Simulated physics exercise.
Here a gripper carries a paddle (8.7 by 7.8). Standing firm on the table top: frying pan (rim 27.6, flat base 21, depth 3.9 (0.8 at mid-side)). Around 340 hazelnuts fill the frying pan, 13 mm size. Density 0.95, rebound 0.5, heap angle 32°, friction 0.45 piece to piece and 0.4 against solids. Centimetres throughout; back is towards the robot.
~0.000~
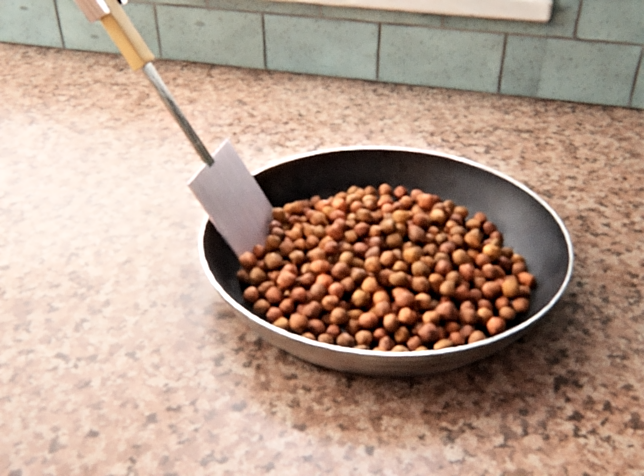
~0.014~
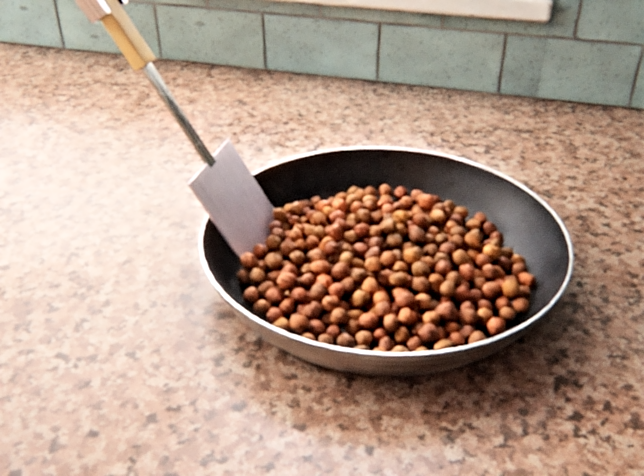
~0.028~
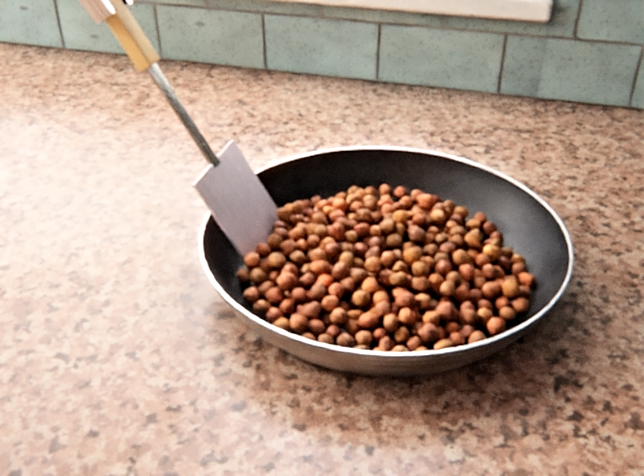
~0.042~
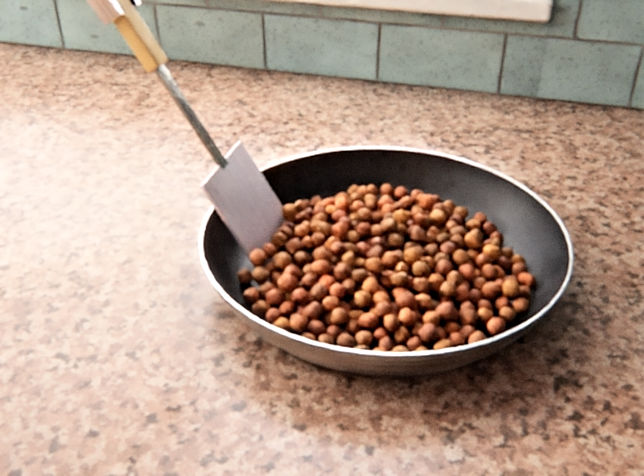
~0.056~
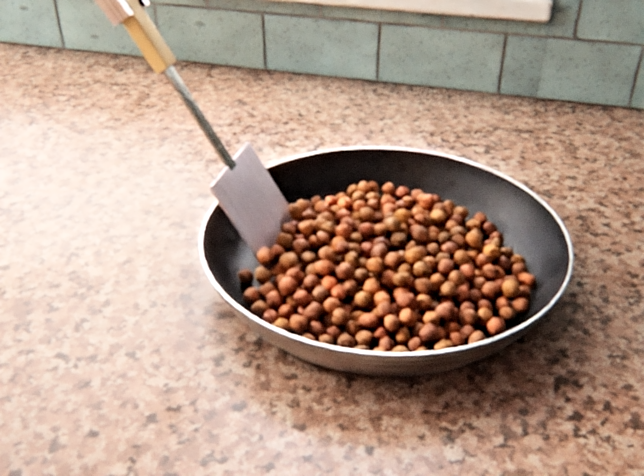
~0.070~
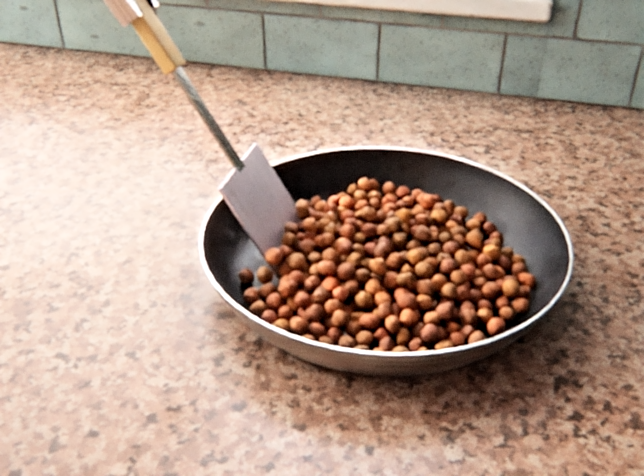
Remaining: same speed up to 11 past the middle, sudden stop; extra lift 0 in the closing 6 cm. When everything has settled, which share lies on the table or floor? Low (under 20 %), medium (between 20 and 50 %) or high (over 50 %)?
Share on the table or floor: Low (under 20 %).
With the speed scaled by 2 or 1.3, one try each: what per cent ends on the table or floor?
Some 25 and 15 per cent.
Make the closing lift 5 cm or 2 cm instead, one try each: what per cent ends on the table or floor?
Some 15 and 20 per cent.
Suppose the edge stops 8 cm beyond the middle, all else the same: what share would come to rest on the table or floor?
In that case some 5 per cent.
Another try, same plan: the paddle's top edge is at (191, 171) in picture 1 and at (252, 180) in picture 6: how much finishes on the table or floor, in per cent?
Some 20 per cent.
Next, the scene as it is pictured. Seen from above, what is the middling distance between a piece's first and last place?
Roughly 4 cm.
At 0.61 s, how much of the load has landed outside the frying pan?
Some 10 per cent.
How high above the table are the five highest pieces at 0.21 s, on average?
Some 4 cm.
After 0.21 s, sloping 59°, highest piece 4 above the table; 344 in the frying pan.
After 0.35 s, sloping 59°, highest piece 5 above the table; 344 in the frying pan.
After 0.61 s, sloping 59°, highest piece 6 above the table; 300 in the frying pan, 38 on the table or floor, 6 on the blade or in flight.
After 1.66 s, sloping 59°, highest piece 5 above the table; 298 in the frying pan, 46 on the table or floor.
At rest, 298 in the frying pan, 46 on the table or floor. That is 13 % on the table or floor.
